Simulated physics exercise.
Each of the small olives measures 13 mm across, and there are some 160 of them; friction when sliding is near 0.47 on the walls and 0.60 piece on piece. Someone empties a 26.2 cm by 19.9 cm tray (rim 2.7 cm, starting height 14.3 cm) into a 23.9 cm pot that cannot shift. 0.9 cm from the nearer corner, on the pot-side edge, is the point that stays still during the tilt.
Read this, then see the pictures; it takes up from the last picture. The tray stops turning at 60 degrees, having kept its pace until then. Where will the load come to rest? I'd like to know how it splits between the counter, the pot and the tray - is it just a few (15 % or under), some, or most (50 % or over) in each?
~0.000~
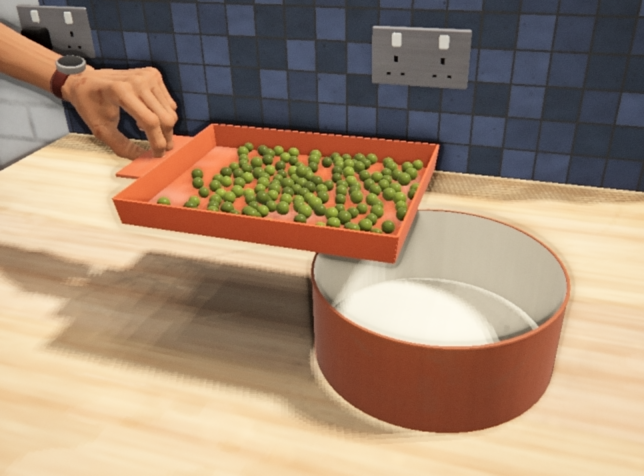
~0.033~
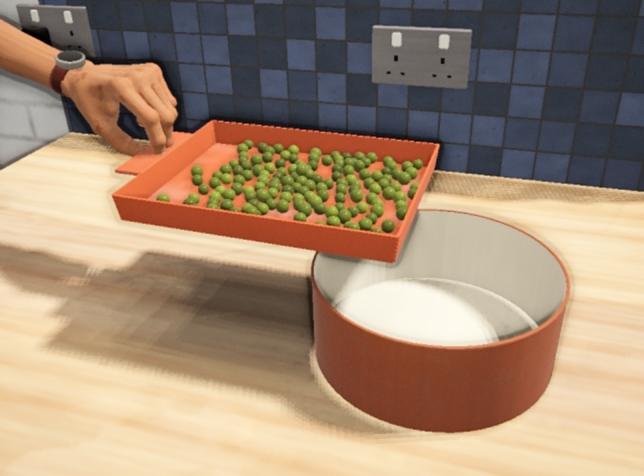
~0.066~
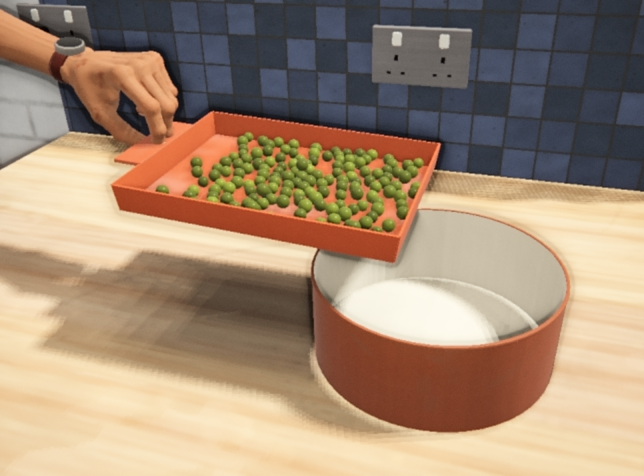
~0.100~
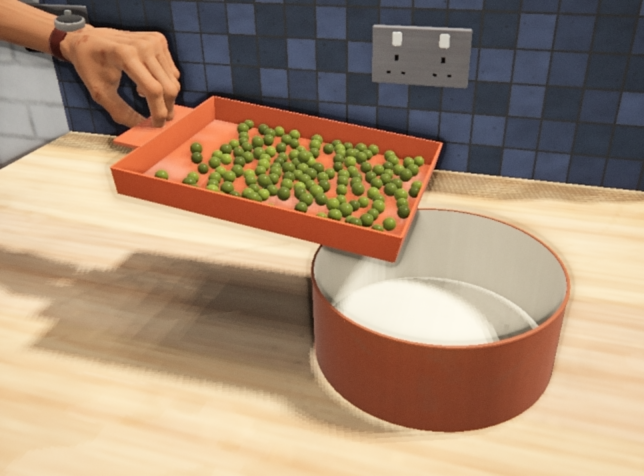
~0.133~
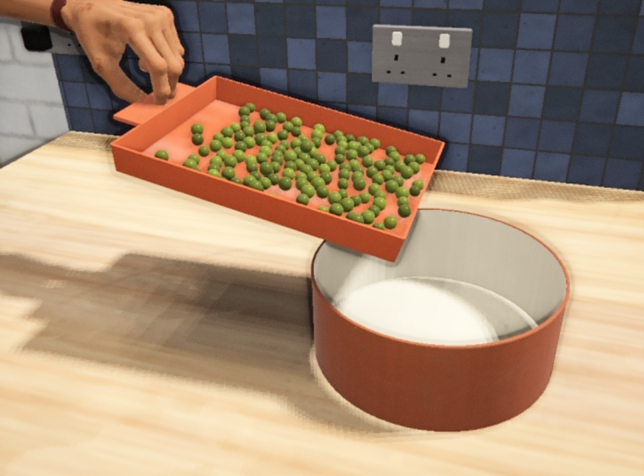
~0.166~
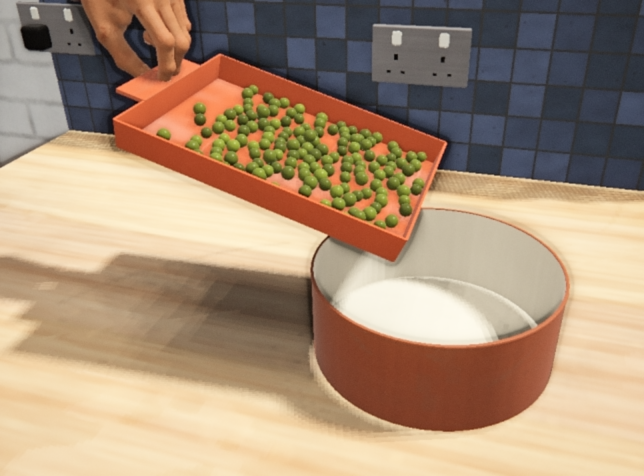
Counter: Just a few; pot: Some; tray: Most.
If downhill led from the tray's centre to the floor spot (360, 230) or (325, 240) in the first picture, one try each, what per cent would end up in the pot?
First try: About 20 percent; second try: About 5 percent.
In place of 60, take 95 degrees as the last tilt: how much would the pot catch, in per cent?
Near 95 %, then.
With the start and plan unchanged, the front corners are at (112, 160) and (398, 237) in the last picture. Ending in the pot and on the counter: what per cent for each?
Pot 5 % / counter 0 %.
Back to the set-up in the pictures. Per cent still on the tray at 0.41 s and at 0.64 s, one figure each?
In turn: 100, 90.
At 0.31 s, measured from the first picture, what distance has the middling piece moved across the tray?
1 cm.
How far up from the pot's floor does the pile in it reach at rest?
It stands at some 2.0 cm.
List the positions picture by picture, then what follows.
In the first frame, tray tilt 0 degrees, front corners at (117, 197) and (395, 235); middle of the pieces at (309, 188); pot at (437, 267).
In the second frame, tray tilt 1 degrees, front corners at (117, 194) and (395, 234); middle of the pieces at (309, 186).
In the third frame, tray tilt 3 degrees, front corners at (116, 184) and (396, 234); middle of the pieces at (309, 182).
In the fourth frame, tray tilt 7 degrees, front corners at (115, 166) and (399, 235), lowest corner right front; middle of the pieces at (310, 175).
In the fifth frame, tray tilt 12 degrees, front corners at (116, 144) and (401, 235), lowest corner right front; middle of the pieces at (312, 165).
In the sixth frame, tray tilt 17 degrees, front corners at (119, 119) and (404, 236), lowest corner right front; middle of the pieces at (315, 156); pot at (436, 265). Its pace works out near 160 degrees a second.
Then, at 0.31 s, tilt 40 degrees; the tray holds 100 %, the pot 0 %.
After 0.41 s, tilt 56 degrees; the tray holds 100 %, the pot 0 %.
Then, at 0.64 s, tilt 60 degrees; the tray holds 90 %, the pot 5 %.
In the end, at 1.7 s, counter 0 %, pot 25 %, tray 75 %.
